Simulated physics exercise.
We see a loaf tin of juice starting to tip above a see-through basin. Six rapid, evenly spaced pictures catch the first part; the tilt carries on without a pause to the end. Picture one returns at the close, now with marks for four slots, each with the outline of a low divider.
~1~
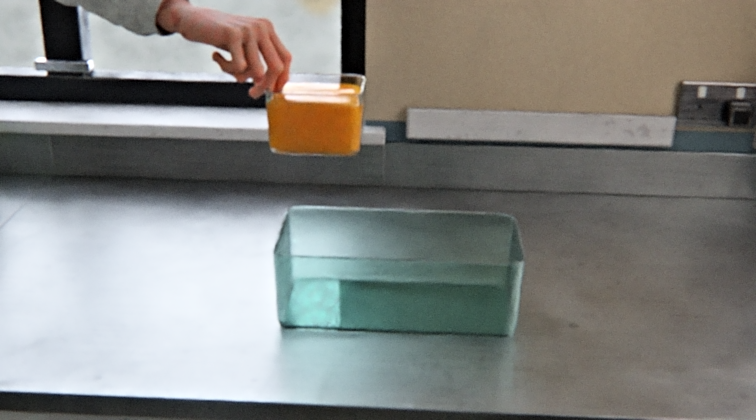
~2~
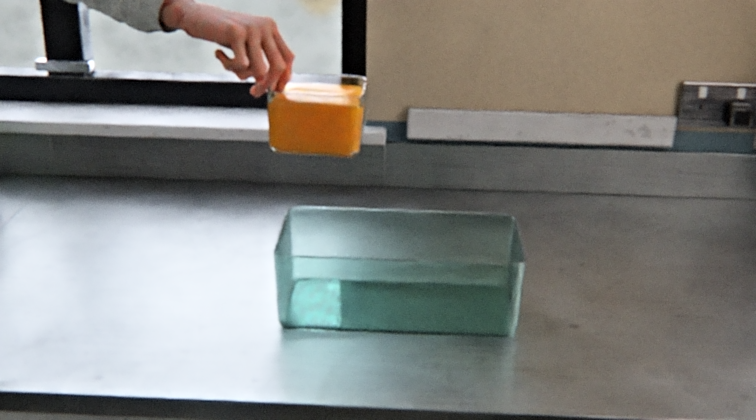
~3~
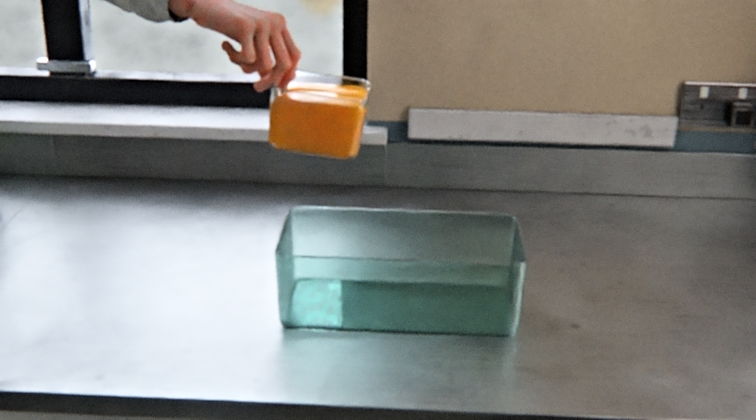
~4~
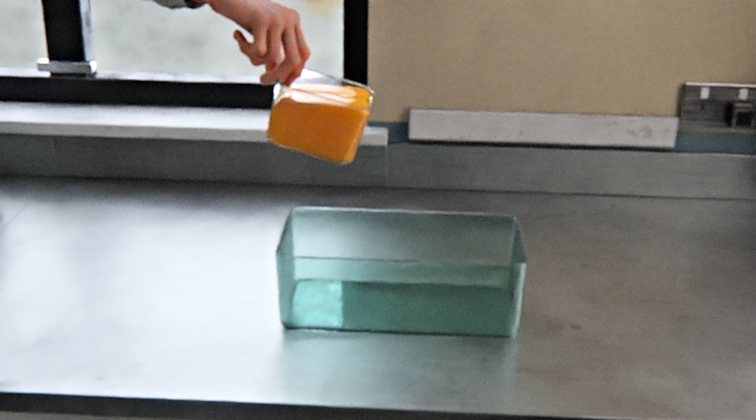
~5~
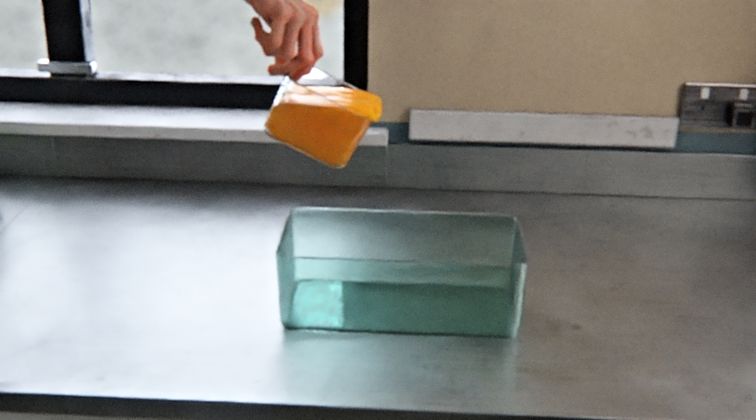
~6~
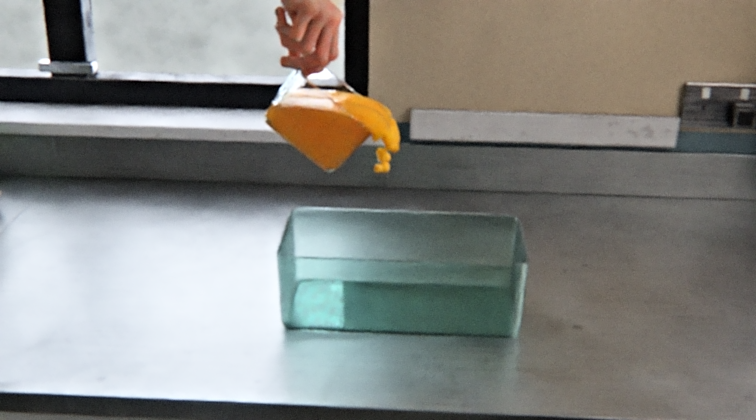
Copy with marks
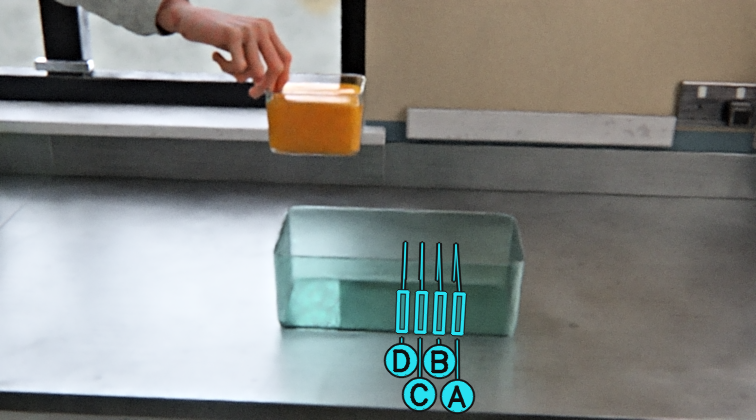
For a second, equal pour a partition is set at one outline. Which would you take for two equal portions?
It is C.
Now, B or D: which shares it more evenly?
Position D.
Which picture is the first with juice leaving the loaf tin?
Picture 5.
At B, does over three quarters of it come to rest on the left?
Yes.
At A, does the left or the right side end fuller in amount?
The left one.
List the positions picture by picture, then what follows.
The first picture shows upright, lip at (362, 85); basin from (277, 325) to (516, 334); nothing has left yet.
The second picture shows upright, lip at (364, 86); nothing has left yet.
The third picture shows tipped about 7°, lip at (367, 90); nothing has left yet.
The fourth picture shows tipped about 15°, lip at (371, 98); nothing has left yet.
The fifth picture shows tipped about 26°, lip at (374, 108); juice is over the lip, down to (378, 112).
The sixth picture shows tipped about 39°, lip at (375, 120); juice is over the lip, down to (385, 164).
On the marked copy, A at (457, 340); B at (438, 339); C at (420, 338); D at (401, 338).
Choosing A, about 97 % ends left of the wall and 2 % right of it.
Choosing B, about 89 % ends left of the wall and 8 % right of it; 3 % is lost outside.
Choosing C, about 49 % ends left of the wall and 50 % right of it.
Choosing D, about 28 % ends left of the wall and 71 % right of it.
